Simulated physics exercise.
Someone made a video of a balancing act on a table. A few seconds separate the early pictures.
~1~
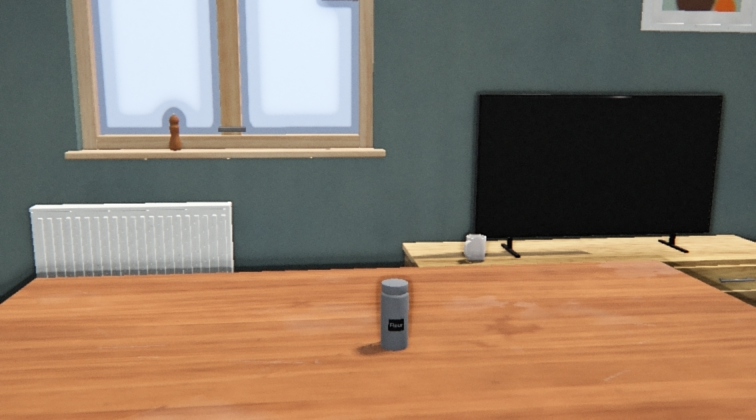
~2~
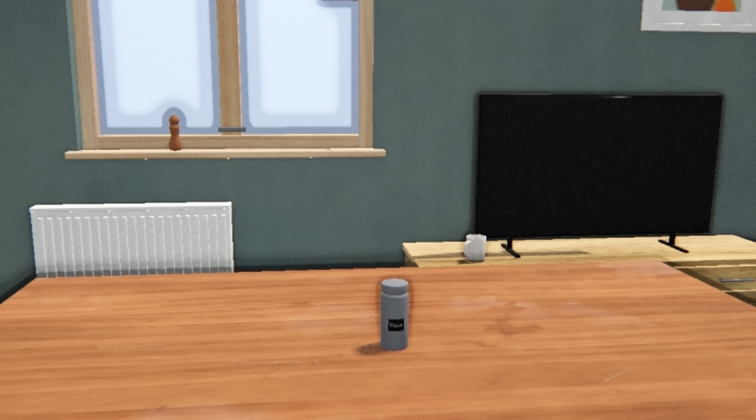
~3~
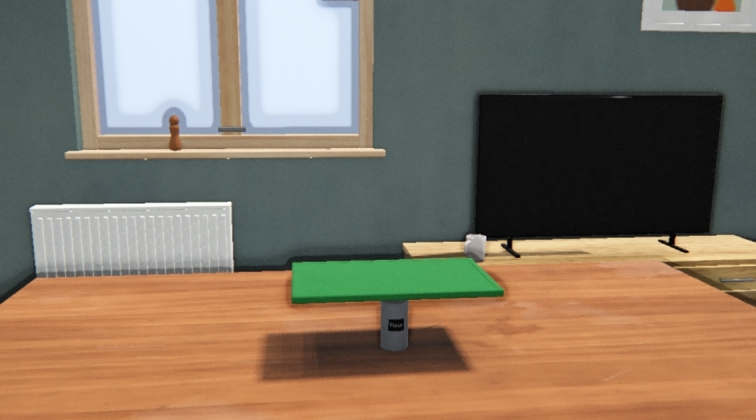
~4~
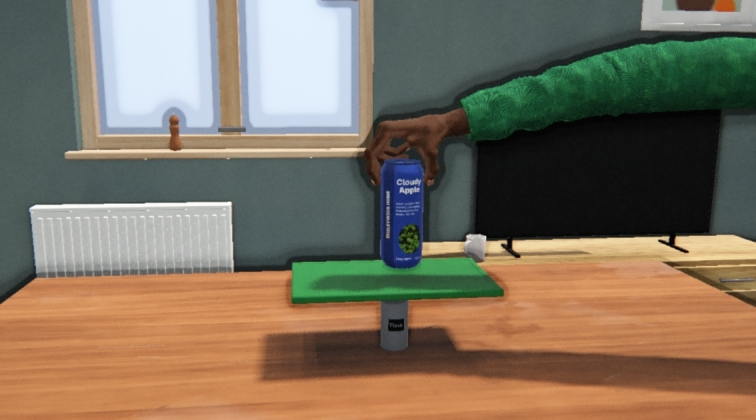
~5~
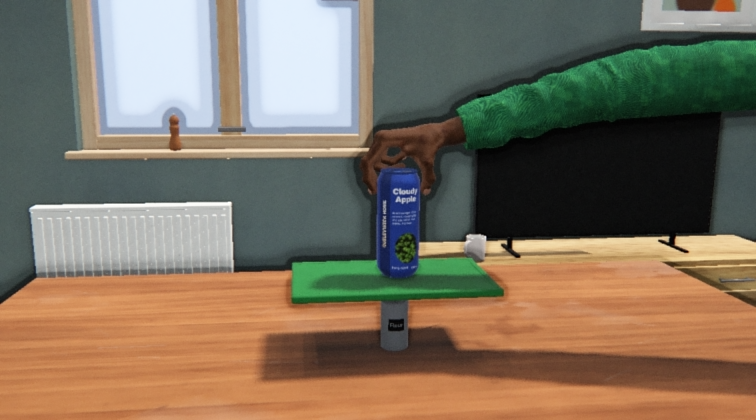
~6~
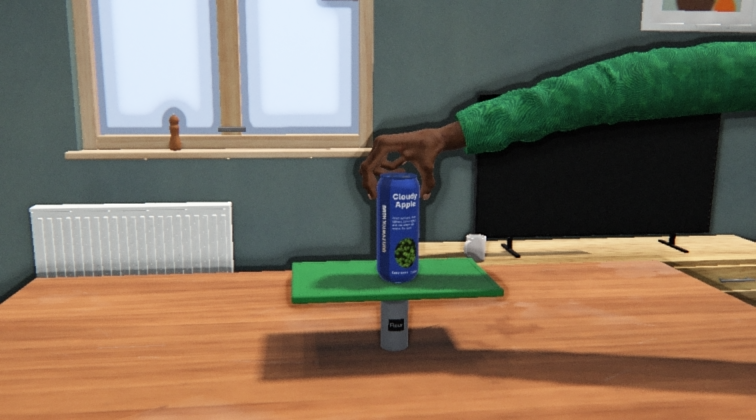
The footage shows a small grey shaker on a wooden table, then a green board resting on top of it, before a hand in a green sleeve lowers a blue can onto the board and keeps holding it.
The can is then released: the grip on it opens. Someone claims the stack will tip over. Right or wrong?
Wrong, it stays upright.
Then, 0.50 s after the last picture, nothing has stirred.
Then, 1.30 s after the last picture, blue can resting near (398, 228).
At rest, all 3 in place. Seen from the same camera at the end, blue can near (398, 228). The stack keeps its balance.
